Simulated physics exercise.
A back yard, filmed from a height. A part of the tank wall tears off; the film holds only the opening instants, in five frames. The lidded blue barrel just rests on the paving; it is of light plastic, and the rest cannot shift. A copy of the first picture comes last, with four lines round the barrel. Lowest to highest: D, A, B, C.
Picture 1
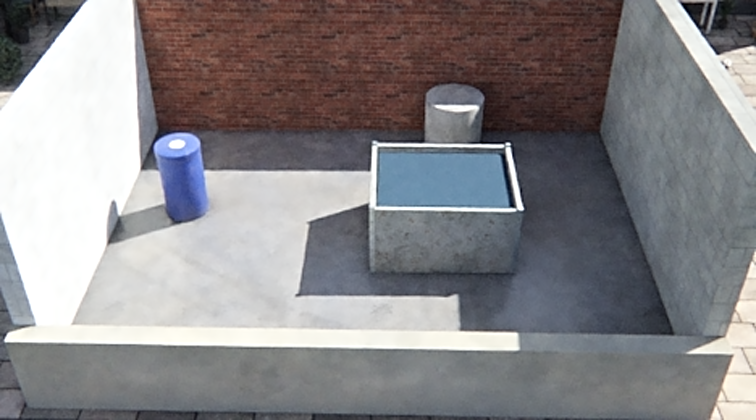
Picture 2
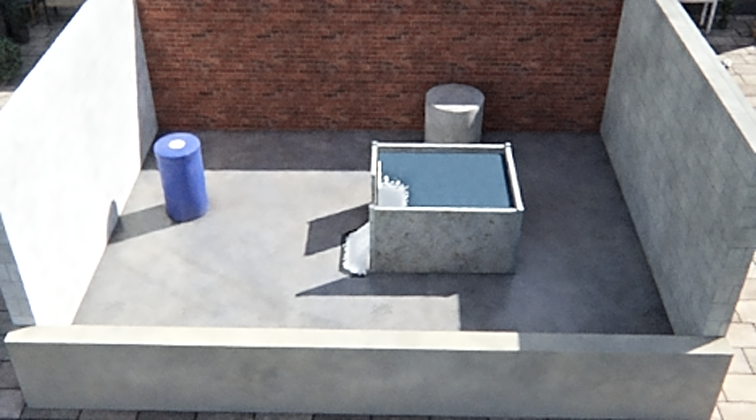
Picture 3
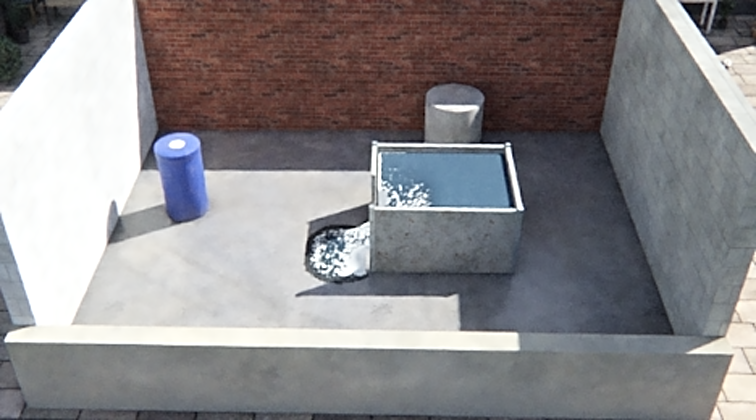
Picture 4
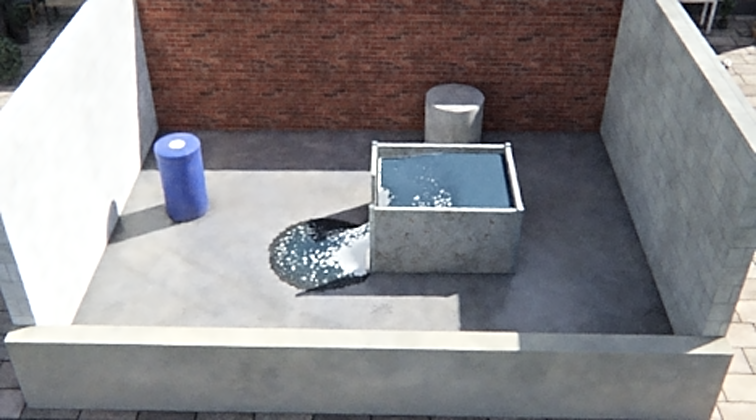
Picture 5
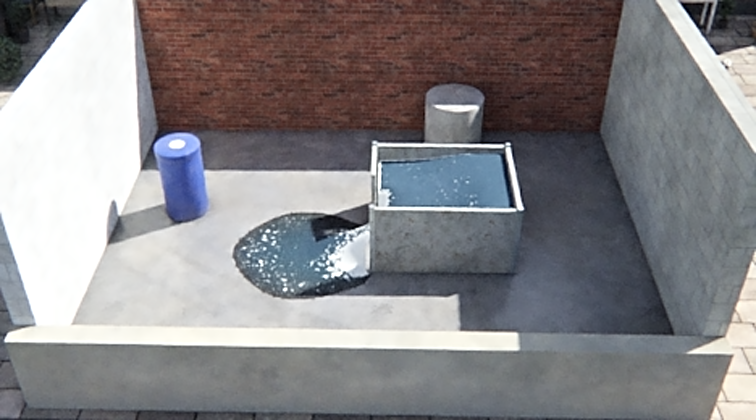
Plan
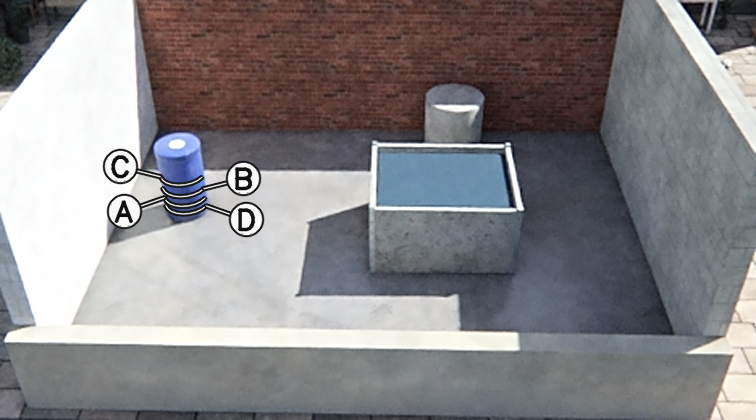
Water poured out of the left side of a full concrete tank in a walled yard and spread leftward over the ground in a growing, glittering puddle, while the blue barrel stood still.
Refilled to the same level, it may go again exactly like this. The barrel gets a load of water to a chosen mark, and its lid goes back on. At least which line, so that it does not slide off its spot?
Line A.
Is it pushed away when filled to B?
No.
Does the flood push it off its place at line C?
No.
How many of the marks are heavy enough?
Three of them.
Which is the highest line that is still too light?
D.
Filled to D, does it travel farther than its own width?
Yes, it does.
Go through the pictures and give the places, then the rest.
In the first picture, lid of the blue barrel at (178, 145); tank full, its middle at (443, 181).
In the second picture, 1 % of the ground wet, in view closest to the barrel at (348, 242).
In the third picture, 2 % of the ground wet, in view closest to the barrel at (323, 232).
In the fourth picture, 4 % of the ground wet, in view closest to the barrel at (280, 242).
In the fifth picture, lid of the blue barrel at (178, 145); 7 % of the ground wet, in view closest to the barrel at (261, 229).
On the marked copy, A at (181, 206); B at (180, 196); C at (178, 185); D at (182, 213); from the bottom up D, A, B, C.
Choosing A, it shifts by a finger or two and stays.
Choosing B, it does not move.
Choosing C, it does not move.
Choosing D, it is pushed about twice its own width away.
